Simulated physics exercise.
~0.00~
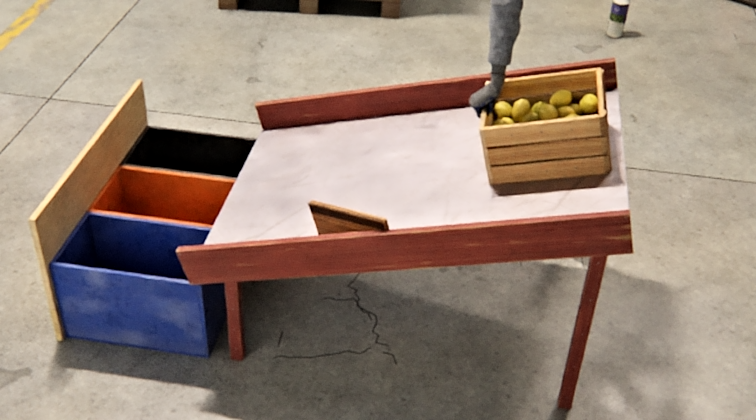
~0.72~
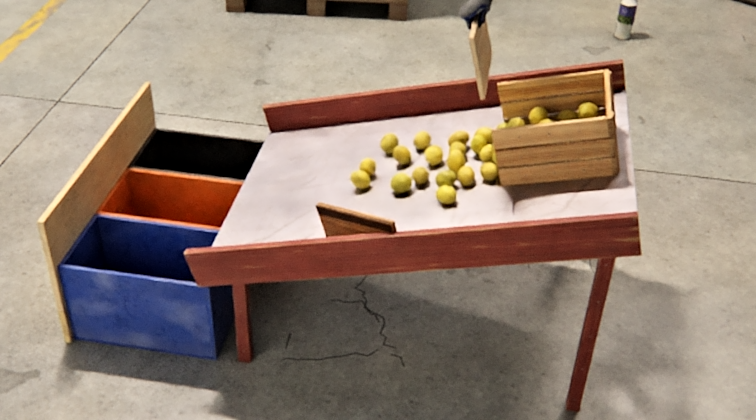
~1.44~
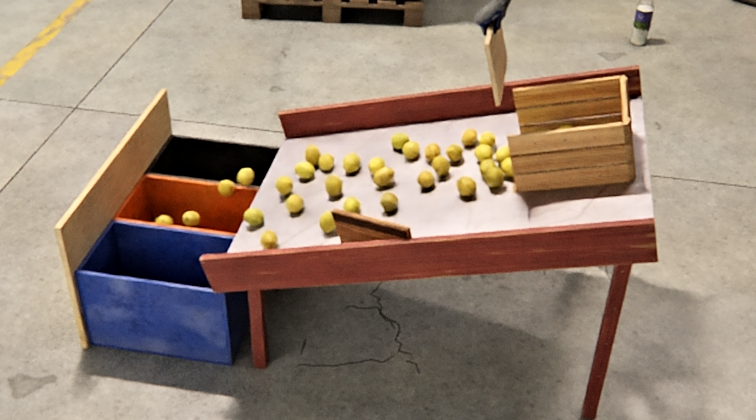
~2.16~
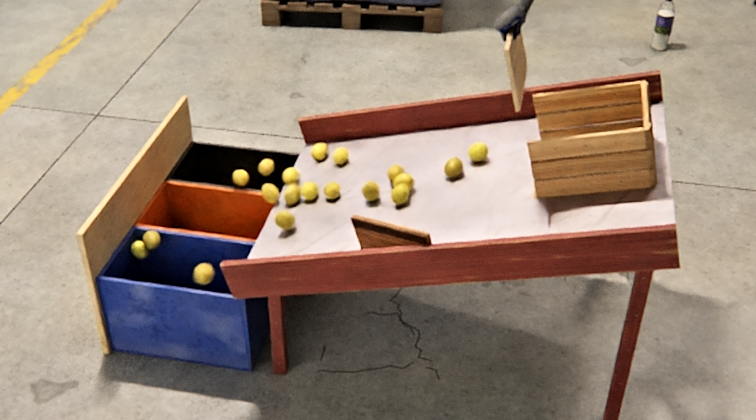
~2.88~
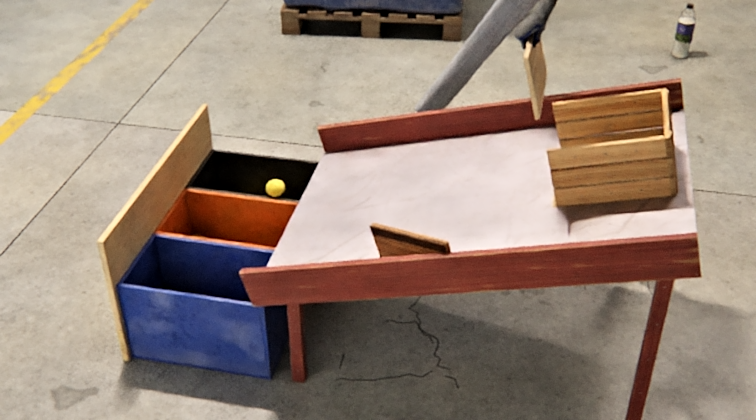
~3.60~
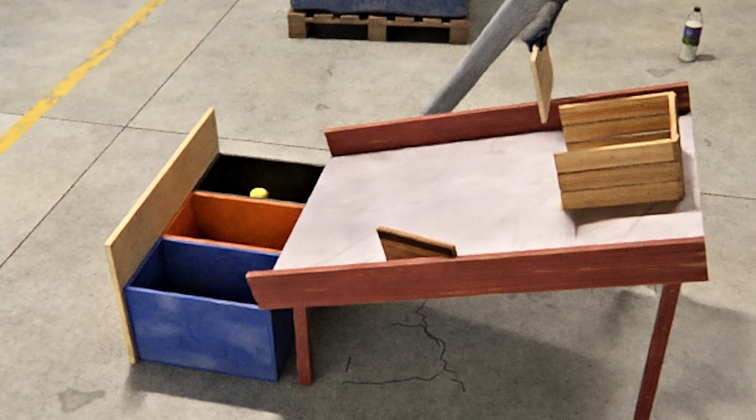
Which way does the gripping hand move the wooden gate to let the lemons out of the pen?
The hand moves the gate up, then holds it clear above the table while the lemons roll out.
